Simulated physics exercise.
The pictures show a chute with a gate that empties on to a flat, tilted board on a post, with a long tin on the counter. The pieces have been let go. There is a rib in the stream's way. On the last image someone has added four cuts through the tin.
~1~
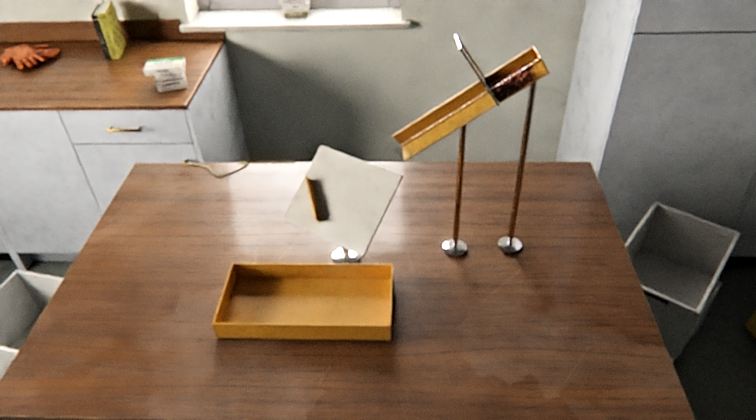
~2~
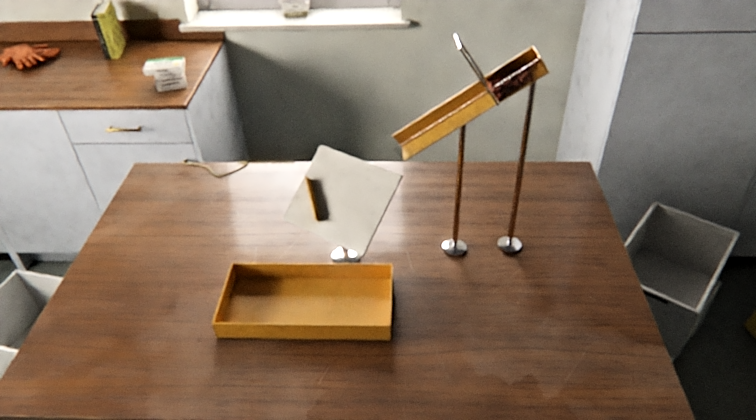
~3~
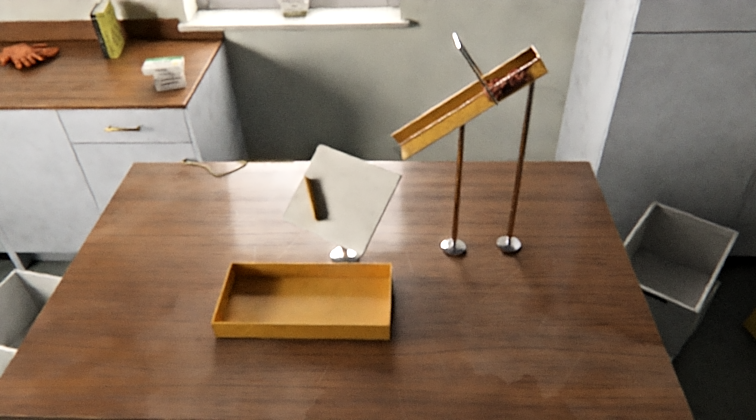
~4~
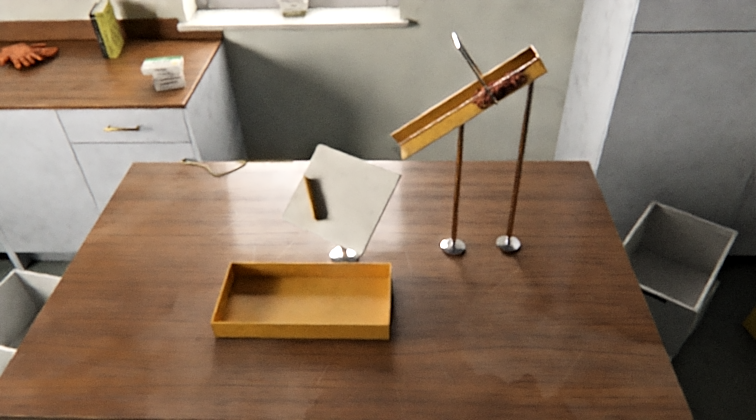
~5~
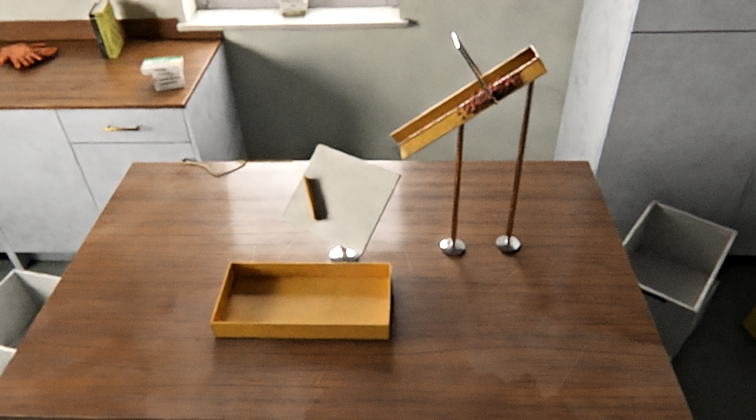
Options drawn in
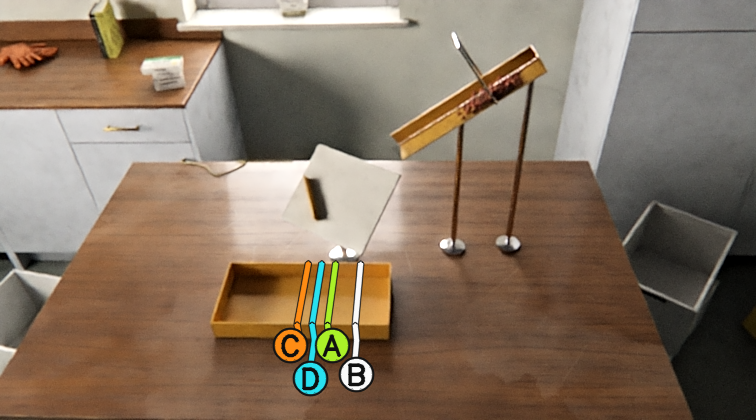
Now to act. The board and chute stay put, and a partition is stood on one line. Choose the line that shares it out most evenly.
Line C does it best.
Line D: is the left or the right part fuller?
The left side.
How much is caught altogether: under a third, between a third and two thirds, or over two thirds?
About that: Over two thirds.
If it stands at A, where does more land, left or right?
The left side.
On the marked copy, line A crosses the front rim at (327, 324); line B crosses the front rim at (355, 324); line C crosses the front rim at (297, 323); line D crosses the front rim at (312, 324).
With A, of what is caught, every piece on the left of the divider, not one piece on the right.
With B, of what is caught, every piece on the left of the divider, not one piece on the right.
With C, of what is caught, roughly two thirds on the left of the divider, roughly a third on the right.
With D, of what is caught, almost all on the left of the divider, just a few on the right.
